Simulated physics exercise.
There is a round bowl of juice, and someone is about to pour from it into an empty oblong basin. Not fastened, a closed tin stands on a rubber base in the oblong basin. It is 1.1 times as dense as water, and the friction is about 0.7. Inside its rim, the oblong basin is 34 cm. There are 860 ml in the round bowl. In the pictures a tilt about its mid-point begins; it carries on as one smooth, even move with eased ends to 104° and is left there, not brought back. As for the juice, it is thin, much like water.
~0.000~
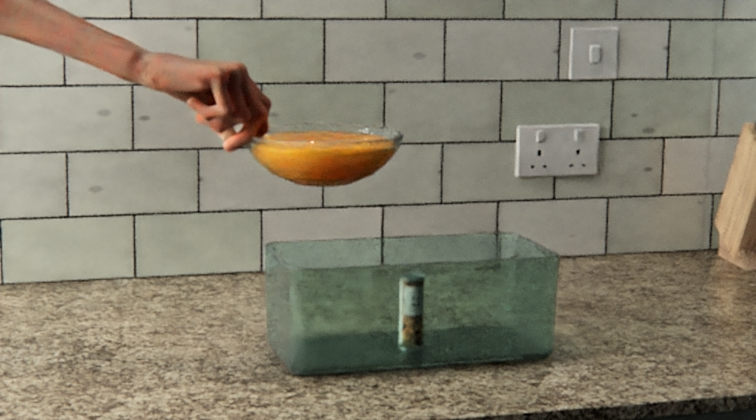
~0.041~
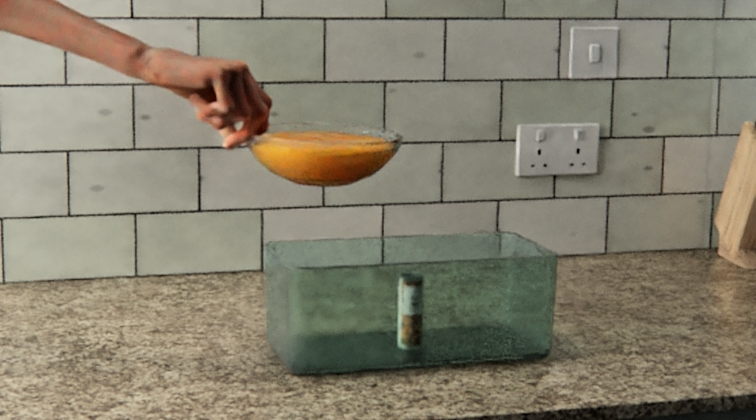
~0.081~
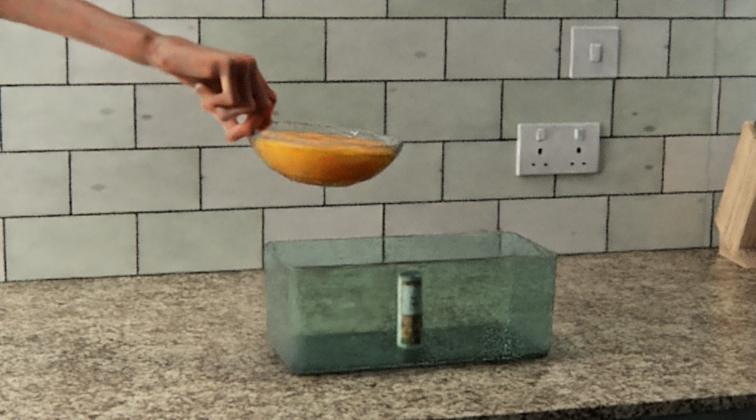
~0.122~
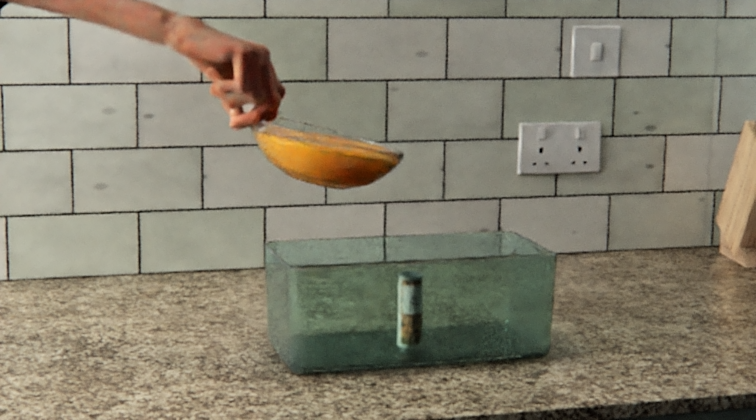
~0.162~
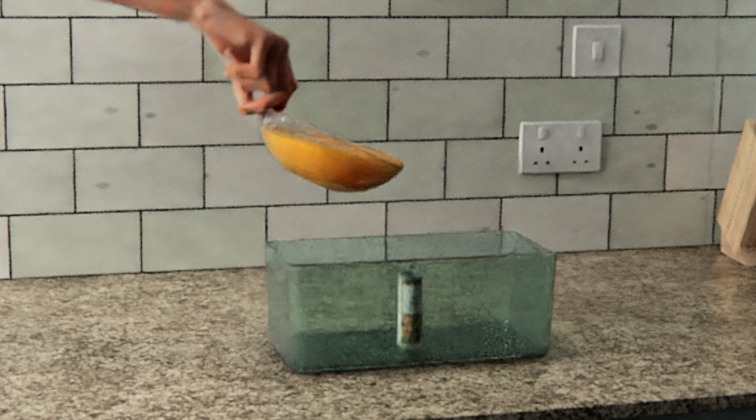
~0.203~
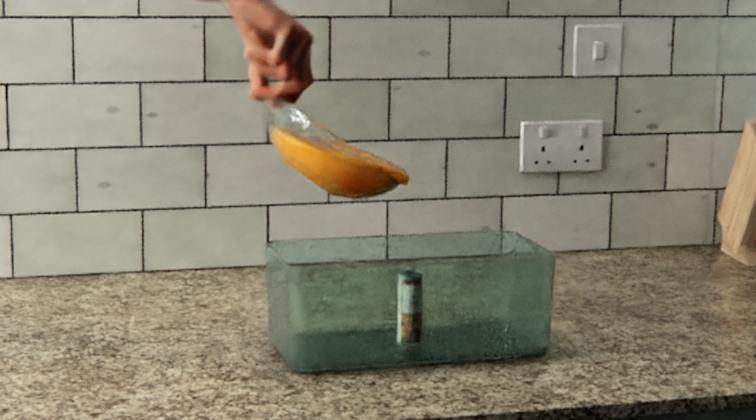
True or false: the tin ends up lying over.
False.
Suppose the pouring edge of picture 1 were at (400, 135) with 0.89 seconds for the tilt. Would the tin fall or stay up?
Then it stays on its base.
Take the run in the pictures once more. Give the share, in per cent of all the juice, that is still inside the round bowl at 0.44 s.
0 %.
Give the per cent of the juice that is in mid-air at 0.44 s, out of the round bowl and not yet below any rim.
Roughly 5 %.
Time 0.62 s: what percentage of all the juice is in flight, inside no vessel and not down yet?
Airborne share: Near 6 %.
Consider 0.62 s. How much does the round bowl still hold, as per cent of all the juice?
Share remaining: Approx. 0 %.
After 0.44 s the tilt is 100° and 0 per cent is still to pour; the tin stands where it began.
After 0.62 s the tilt is 104° and 0 per cent is still to pour; the tin stands where it began.
After 0.81 s the tilt is 104° and 0 per cent is still to pour; the tin stands where it began.
After 1.01 s the tilt is 104° and 0 per cent is still to pour; the tin stands where it began.
In the end the tin stands where it began.
